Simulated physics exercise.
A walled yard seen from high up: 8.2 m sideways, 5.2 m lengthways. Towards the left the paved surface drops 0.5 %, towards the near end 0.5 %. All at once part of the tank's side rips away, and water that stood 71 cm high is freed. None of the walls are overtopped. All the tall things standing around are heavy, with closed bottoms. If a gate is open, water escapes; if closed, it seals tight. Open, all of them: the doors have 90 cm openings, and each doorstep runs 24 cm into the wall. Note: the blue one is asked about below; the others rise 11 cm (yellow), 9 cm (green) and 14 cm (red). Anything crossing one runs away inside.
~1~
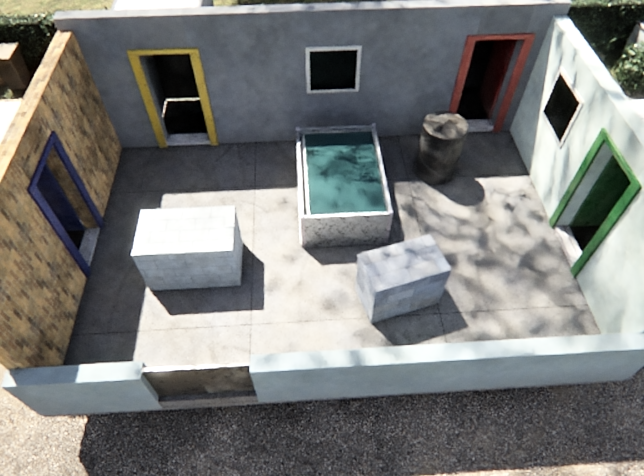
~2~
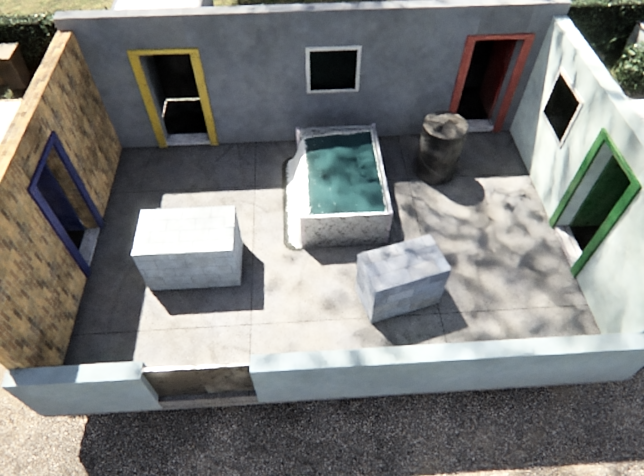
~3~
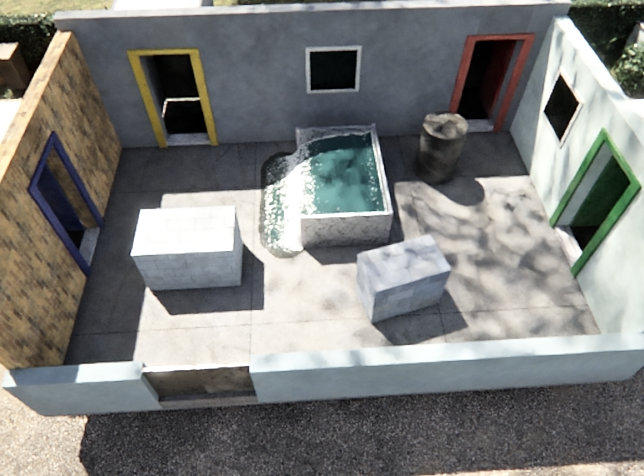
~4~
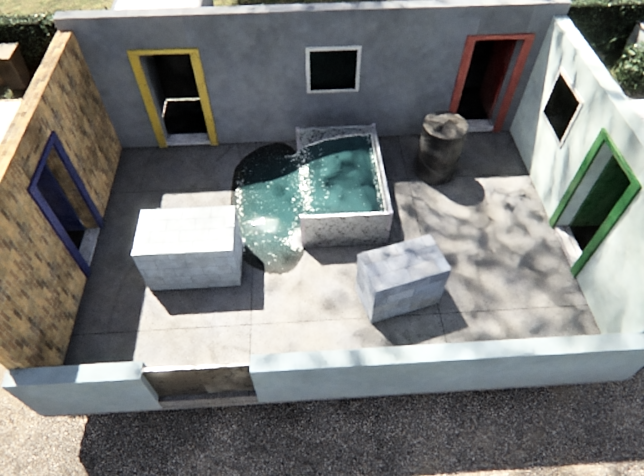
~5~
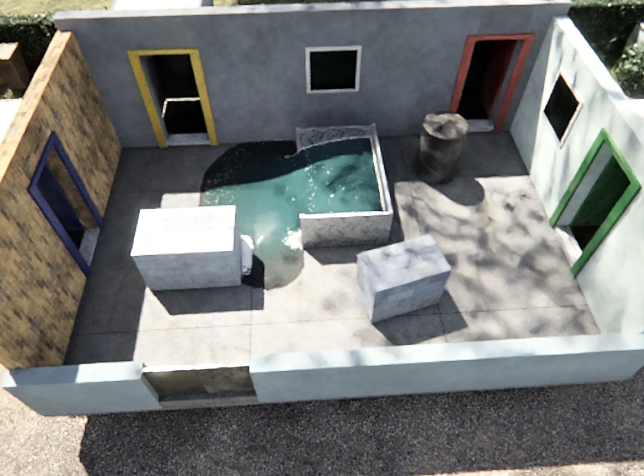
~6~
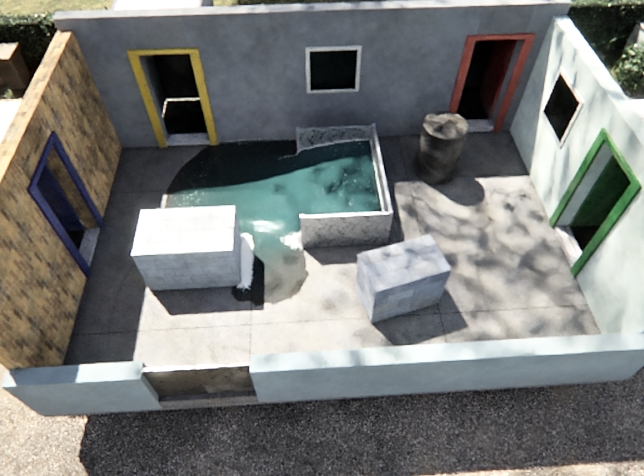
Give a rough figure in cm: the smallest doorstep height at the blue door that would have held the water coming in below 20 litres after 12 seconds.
30 cm.
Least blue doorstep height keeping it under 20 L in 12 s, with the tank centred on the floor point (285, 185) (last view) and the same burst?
About 31 cm.
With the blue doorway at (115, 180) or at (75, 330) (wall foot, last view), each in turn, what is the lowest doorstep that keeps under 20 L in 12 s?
About 30 cm for the first and 8.0 cm for the second.
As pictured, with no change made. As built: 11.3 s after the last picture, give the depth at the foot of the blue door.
About 5.5 cm.
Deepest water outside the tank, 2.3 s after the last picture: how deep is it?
Max depth: Around 27 cm.
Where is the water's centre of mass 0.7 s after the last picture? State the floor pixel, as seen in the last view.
Centre of the water: Approx. (261, 202) px.
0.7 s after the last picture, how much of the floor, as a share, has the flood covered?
Roughly 30 percent.
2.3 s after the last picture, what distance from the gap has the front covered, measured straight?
About 5.0 m.
Then, 0.7 s after the last picture water covers 30 % of the floor, deepest (37 cm) near (104, 219); 14 cm at the blue door, 26 litres in over its 5 cm doorstep.
Then, 2.3 s after the last picture water covers 45 % of the floor, deepest (27 cm) near (115, 178); 19 cm at the blue door, 236 litres in over its 5 cm doorstep.
Then, 11.3 s after the last picture water covers 90 % of the floor, deepest (8 cm) near (257, 379); 6 cm at the blue door, 357 litres in over its 5 cm doorstep.
At the blue door as built, the water peaked near 23 cm, 1.5 s after the last picture.
Run again over the same 12 s with other heights there, 30 litres in over 27.5 cm, 3 litres over 37 cm. The limit of 20 litres is kept from about 30 cm up.
